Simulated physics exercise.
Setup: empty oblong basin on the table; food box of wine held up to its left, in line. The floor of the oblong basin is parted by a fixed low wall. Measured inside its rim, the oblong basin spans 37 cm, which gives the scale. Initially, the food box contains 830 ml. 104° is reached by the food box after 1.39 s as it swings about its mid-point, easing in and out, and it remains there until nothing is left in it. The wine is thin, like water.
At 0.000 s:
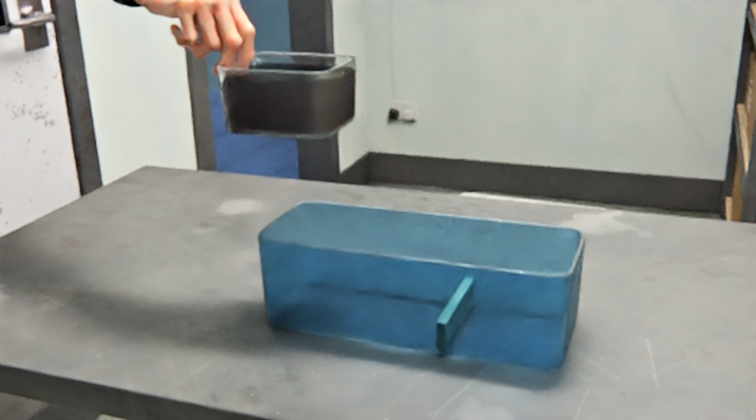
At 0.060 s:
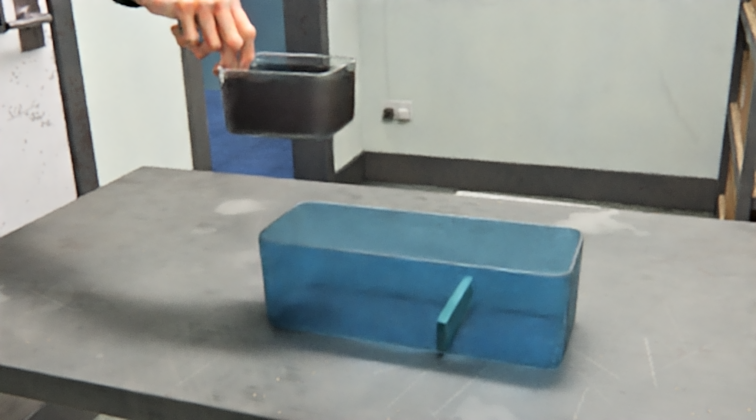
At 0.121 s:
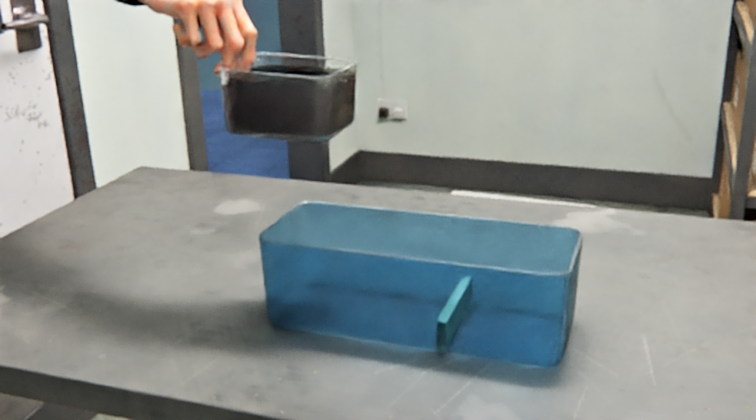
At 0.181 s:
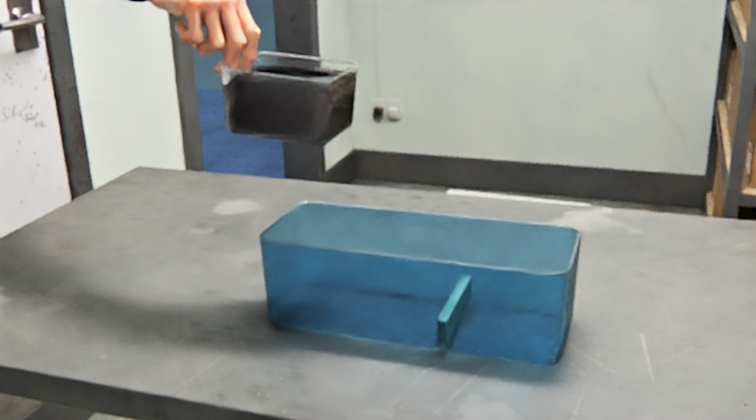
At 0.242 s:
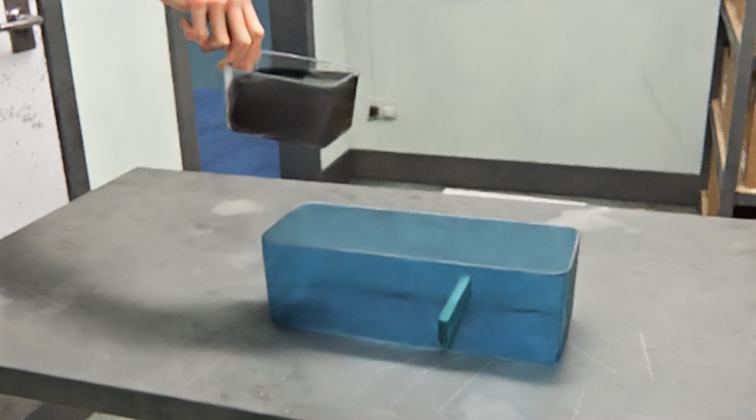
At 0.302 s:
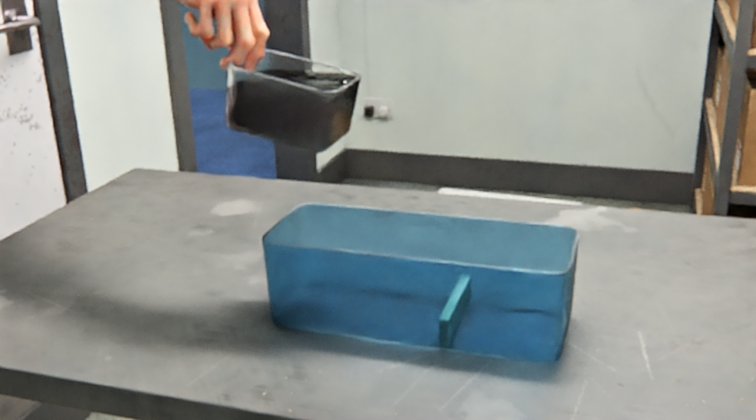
A clear box of dark wine, held by a hand, tilting gradually rightward above an empty blue oblong basin on a grey table.
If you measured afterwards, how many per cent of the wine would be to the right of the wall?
About 12 out of 100.
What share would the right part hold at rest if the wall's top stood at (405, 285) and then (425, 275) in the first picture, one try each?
One try each: Around 65 percent and then around 30 percent.
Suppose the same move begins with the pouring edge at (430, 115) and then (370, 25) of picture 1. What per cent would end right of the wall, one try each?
About 65 %, then about 50 %.
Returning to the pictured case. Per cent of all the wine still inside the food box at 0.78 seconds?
Portion remaining: Approx. 52 per cent.
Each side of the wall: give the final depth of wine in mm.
Once settled, the left stands around 24 mm and the right around 6 mm.
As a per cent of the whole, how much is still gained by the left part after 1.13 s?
Change: Approx. 14 %.
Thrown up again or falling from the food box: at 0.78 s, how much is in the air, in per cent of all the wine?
I'd say close to 32 per cent.
After 0.78 s the tilt is 62° and 52 per cent is still to pour, 16 is left of the wall and 0 right of it.
After 1.13 s the tilt is 95° and 11 per cent is still to pour, 72 is left of the wall and 7 right of it.
After 1.49 s the tilt is 104° and 0 per cent is still to pour, 85 is left of the wall and 10 right of it.
After 1.89 s the tilt is 104° and 0 per cent is still to pour, 85 is left of the wall and 13 right of it.
In the end 85 per cent lies left of the wall, 12 right of it and 3 outside.
